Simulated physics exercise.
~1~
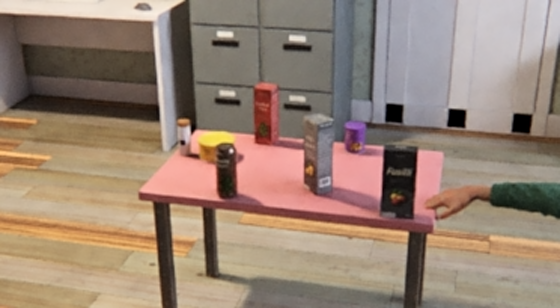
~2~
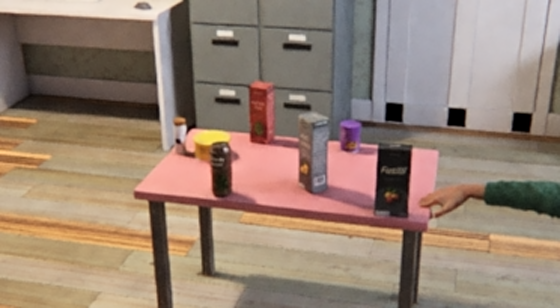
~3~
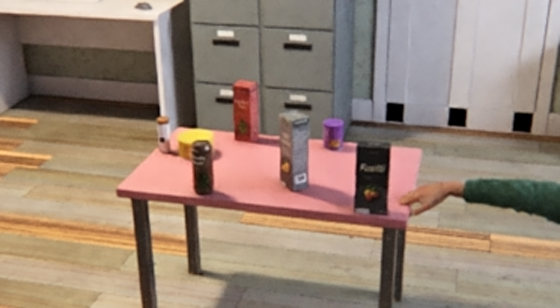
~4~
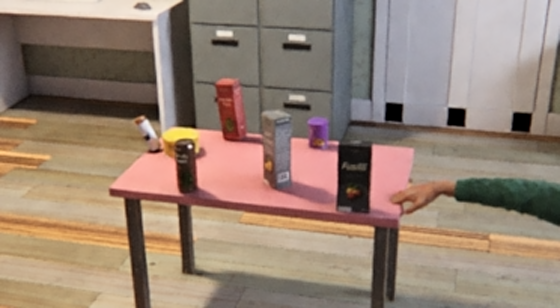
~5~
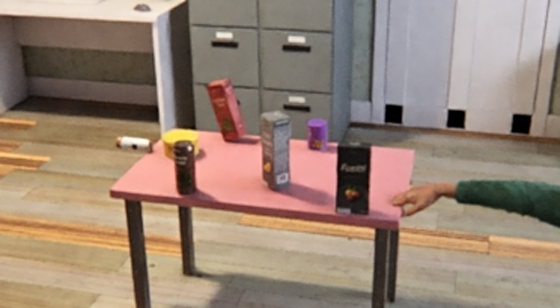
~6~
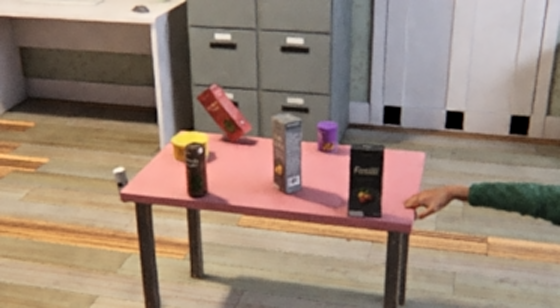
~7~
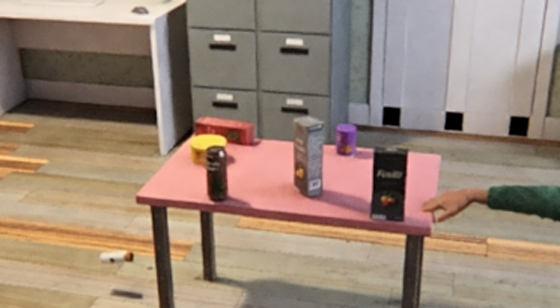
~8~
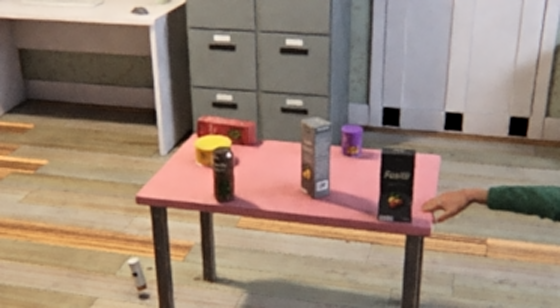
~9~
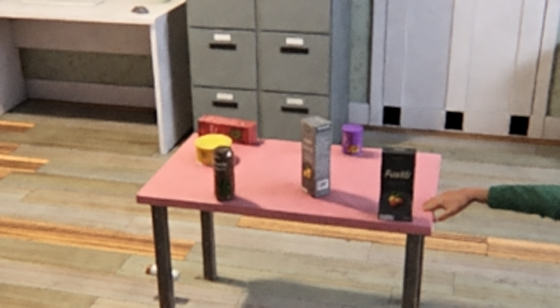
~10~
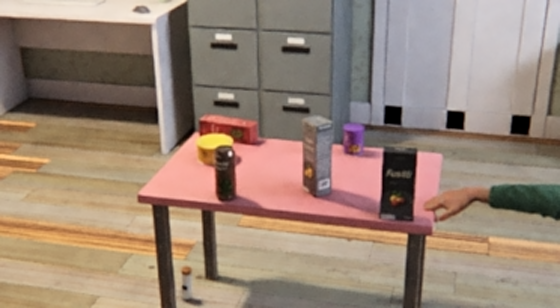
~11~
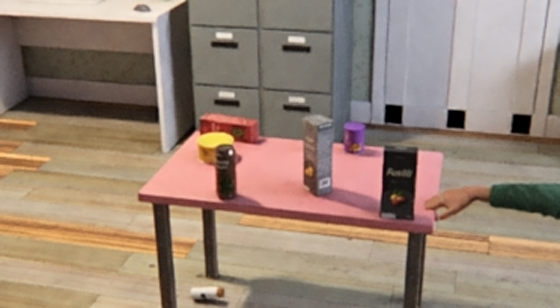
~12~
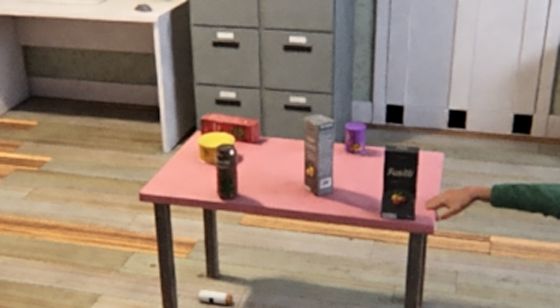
In a room, a hand jerks a table left and back, toppling a carton and shaker.
